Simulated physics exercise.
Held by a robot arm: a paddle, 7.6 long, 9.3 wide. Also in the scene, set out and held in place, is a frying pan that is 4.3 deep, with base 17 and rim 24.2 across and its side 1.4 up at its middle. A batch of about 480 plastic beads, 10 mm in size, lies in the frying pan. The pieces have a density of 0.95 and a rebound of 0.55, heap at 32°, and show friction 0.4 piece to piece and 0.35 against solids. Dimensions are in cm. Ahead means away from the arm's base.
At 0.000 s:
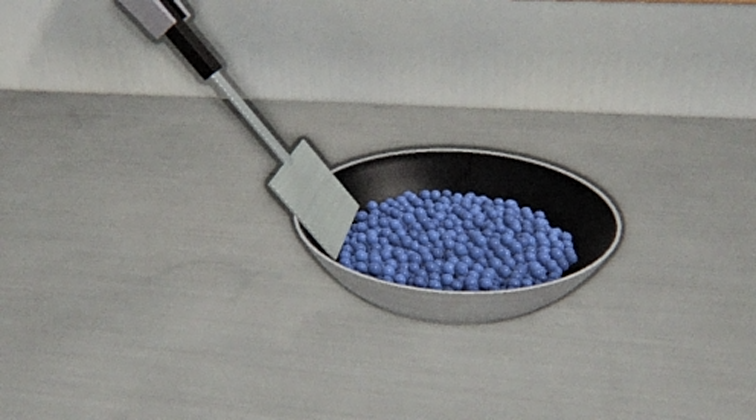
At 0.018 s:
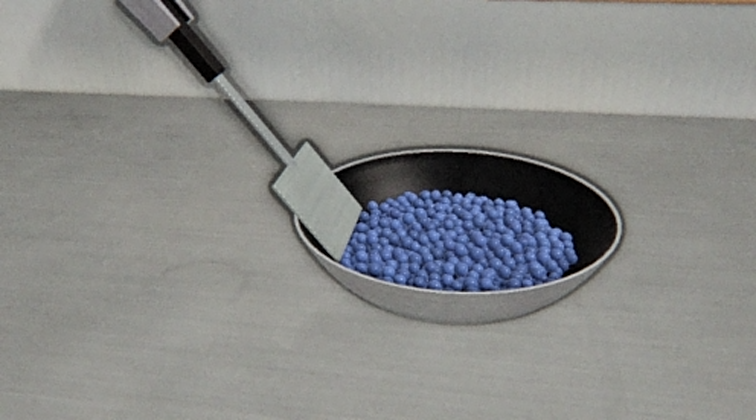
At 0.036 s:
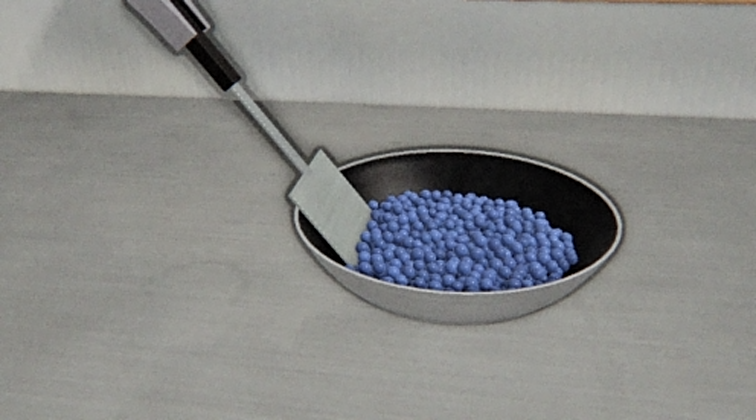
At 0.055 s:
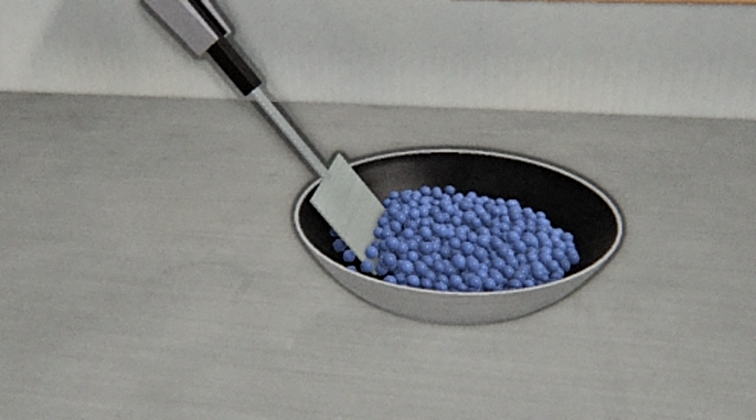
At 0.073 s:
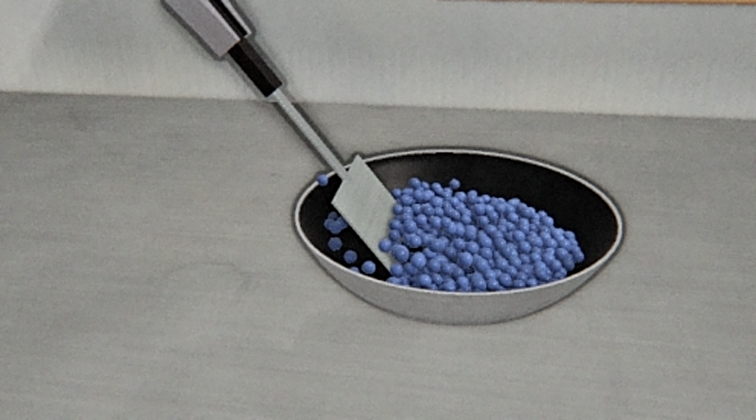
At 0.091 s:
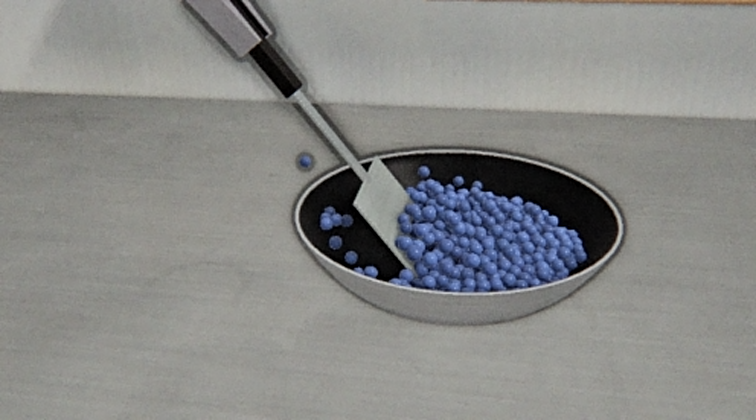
A plain grey surface with a pale wall behind it is seen from slightly above, in a view that stays still. A dark frying pan with a light rim holds a heap of small blue beads, and a grey paddle on a black and silver arm leans in at its left side. The paddle slides right, pushing the beads into a steeper heap, while a few scatter behind it and one flies above the left rim.
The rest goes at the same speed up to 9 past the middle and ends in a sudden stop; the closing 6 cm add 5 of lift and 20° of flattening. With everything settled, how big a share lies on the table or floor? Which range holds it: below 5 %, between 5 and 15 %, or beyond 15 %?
The range beyond 15 %.
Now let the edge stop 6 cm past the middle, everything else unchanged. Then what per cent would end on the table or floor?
Estimate: Approx. 15 %.
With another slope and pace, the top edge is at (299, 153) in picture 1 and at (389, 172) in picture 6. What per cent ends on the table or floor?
Some 25 percent ends up on the table or floor.
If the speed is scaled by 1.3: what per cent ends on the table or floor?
Some 25 per cent.
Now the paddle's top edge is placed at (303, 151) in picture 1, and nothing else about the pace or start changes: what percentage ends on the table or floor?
Near 20 in a hundred.
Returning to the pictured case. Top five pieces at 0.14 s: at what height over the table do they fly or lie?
They are near 8 cm up.
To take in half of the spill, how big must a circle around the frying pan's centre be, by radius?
It works out to near 44 cm.
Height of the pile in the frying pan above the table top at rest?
Close to 4.0 centimetres high.
After 0.14 s, sloping 52°, highest piece 10 above the table; 473 in the frying pan, 2 on the blade or in flight.
After 0.18 s, sloping 44°, highest piece 12 above the table; 473 in the frying pan, 2 on the blade or in flight.
After 0.40 s, sloping 32°, highest piece 10 above the table; 361 in the frying pan, 50 on the table or floor, 64 on the blade or in flight.
After 1.45 s, sloping 32°, highest piece 4 above the table; 361 in the frying pan, 114 on the table or floor.
In the end, 361 in the frying pan, 114 on the table or floor. That is 24 % on the table or floor.
